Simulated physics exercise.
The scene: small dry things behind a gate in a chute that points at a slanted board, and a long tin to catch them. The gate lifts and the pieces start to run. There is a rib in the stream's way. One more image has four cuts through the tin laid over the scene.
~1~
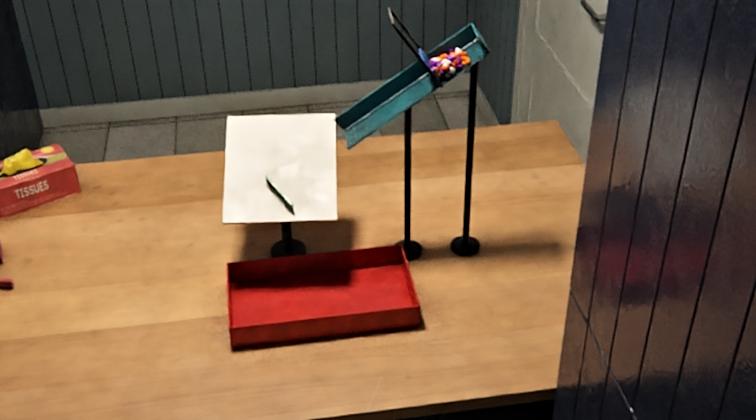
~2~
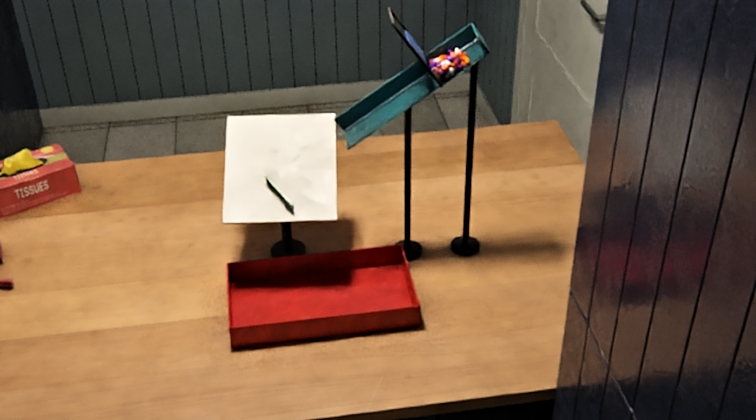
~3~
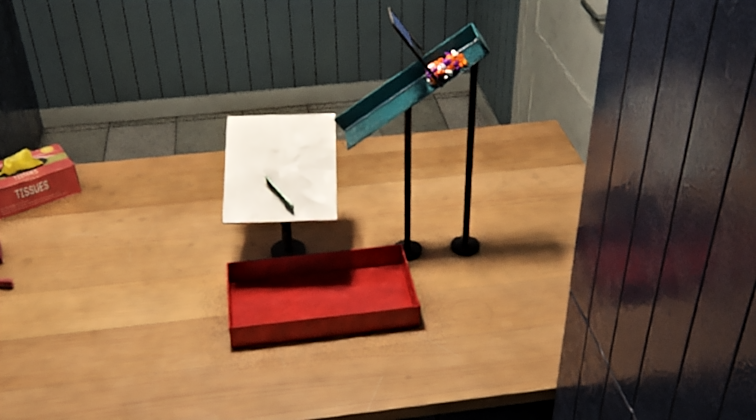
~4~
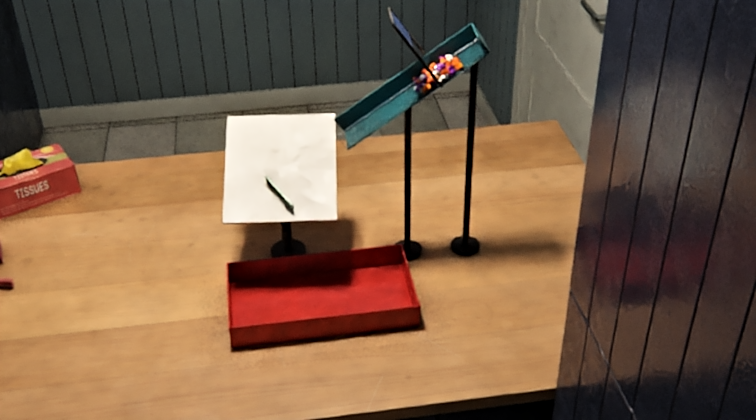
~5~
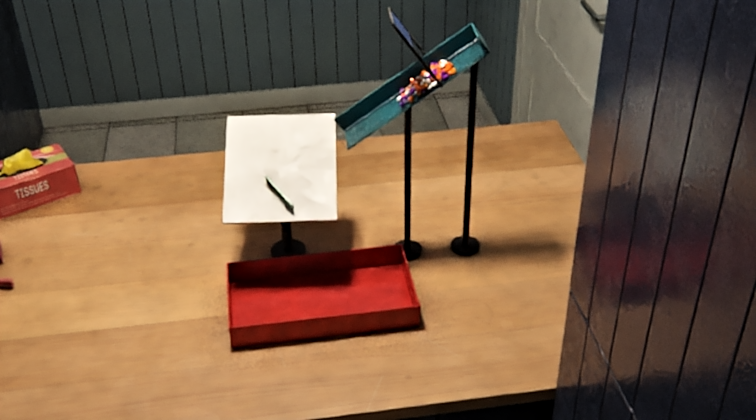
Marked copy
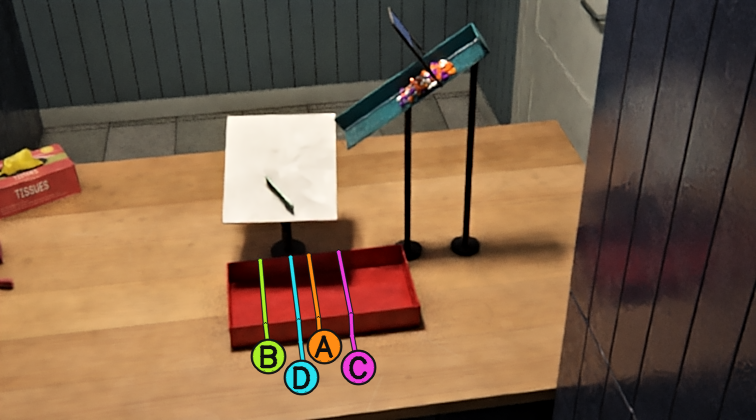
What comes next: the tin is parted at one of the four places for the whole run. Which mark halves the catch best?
A.
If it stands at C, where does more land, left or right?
Left.
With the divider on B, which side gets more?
More lands on the right.
On the marked copy, line A crosses the front rim at (318, 317); line B crosses the front rim at (265, 323); line C crosses the front rim at (350, 314); line D crosses the front rim at (298, 320).
With A, of what is caught, about two thirds on the left of the divider, about a third on the right.
With B, of what is caught, a small part on the left of the divider, nearly all on the right.
With C, of what is caught, all on the left of the divider, none on the right.
With D, of what is caught, a small part on the left of the divider, most on the right.
